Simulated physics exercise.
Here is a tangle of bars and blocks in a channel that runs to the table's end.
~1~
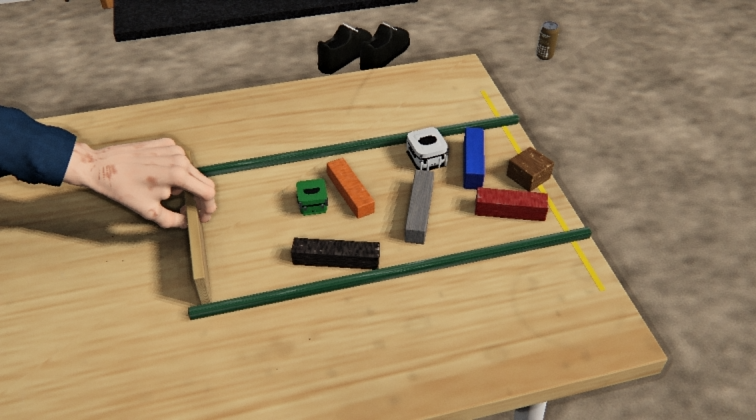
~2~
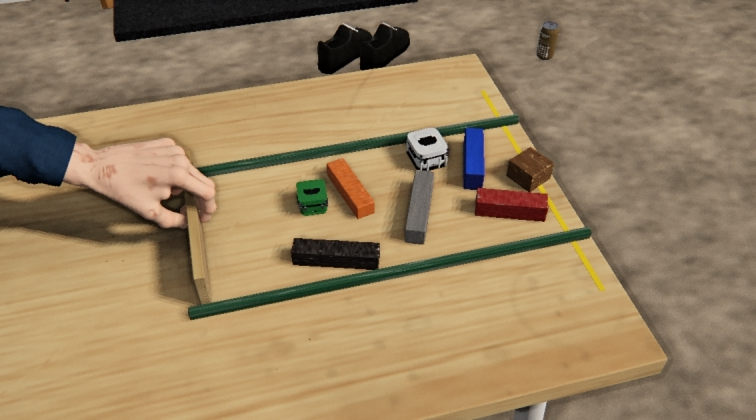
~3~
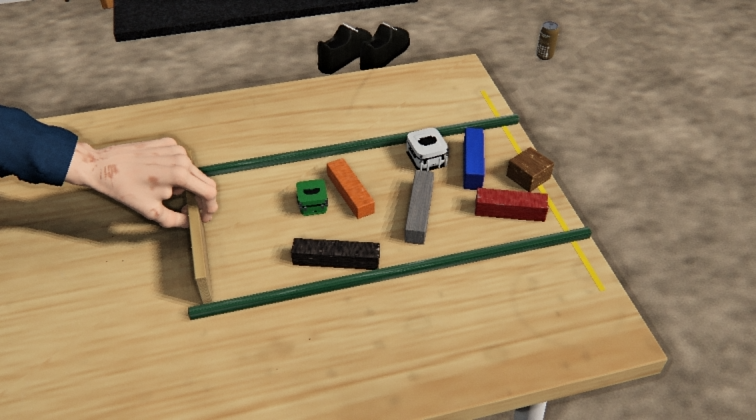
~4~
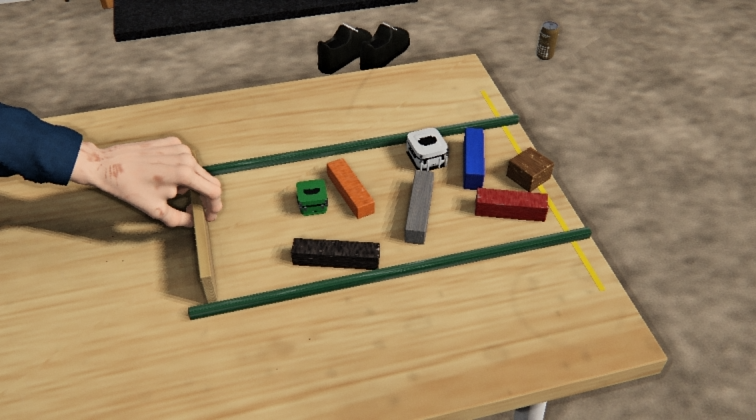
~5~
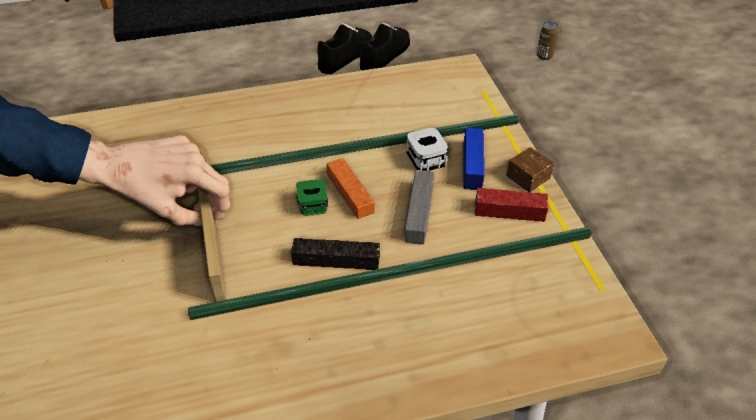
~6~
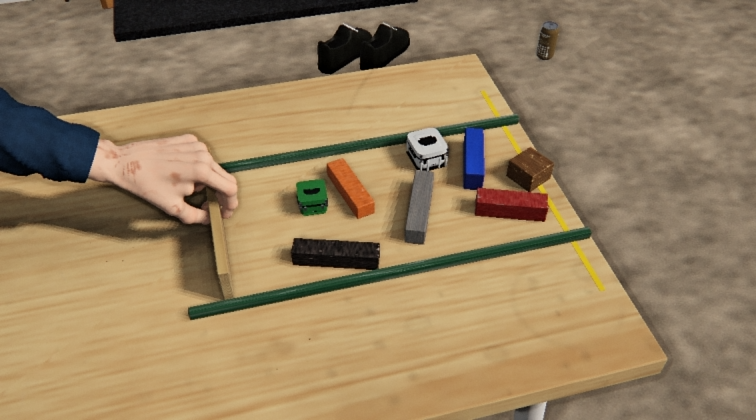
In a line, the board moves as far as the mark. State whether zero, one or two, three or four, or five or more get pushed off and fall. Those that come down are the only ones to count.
Result: Five or more pushed off and fallen.
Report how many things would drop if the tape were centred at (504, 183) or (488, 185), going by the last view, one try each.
Respectively 4 and 3.
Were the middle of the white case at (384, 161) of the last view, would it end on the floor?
I reckon the white case drops away.
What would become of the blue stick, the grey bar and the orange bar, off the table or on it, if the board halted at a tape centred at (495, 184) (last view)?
Here the blue stick drops down while the grey bar remains in place and the orange bar remains in place.
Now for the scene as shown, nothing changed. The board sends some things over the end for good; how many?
Total count: 7.
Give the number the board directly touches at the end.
1.
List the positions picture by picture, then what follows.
The first picture shows brown block (530, 169); red bar (511, 205); blue stick (474, 158); board (195, 224); tape (534, 177).
The second picture shows red bar (511, 205); orange bar (350, 188).
The third picture shows blue stick (474, 158); green case (312, 199).
The fourth picture shows brown block (530, 169); black bar (336, 254).
The fifth picture shows red bar (511, 205); white case (427, 150).
The sixth picture shows brown block (530, 169); red bar (511, 205); blue stick (474, 158); board (217, 220); tape (534, 177).
A little later, none off yet; brown block at rest near (530, 169); red bar at rest near (511, 205); blue stick at rest near (474, 158).
When it is over, the number that fall off is five or more; down, black bar, orange bar, grey bar, white case, blue stick, red bar and brown block.
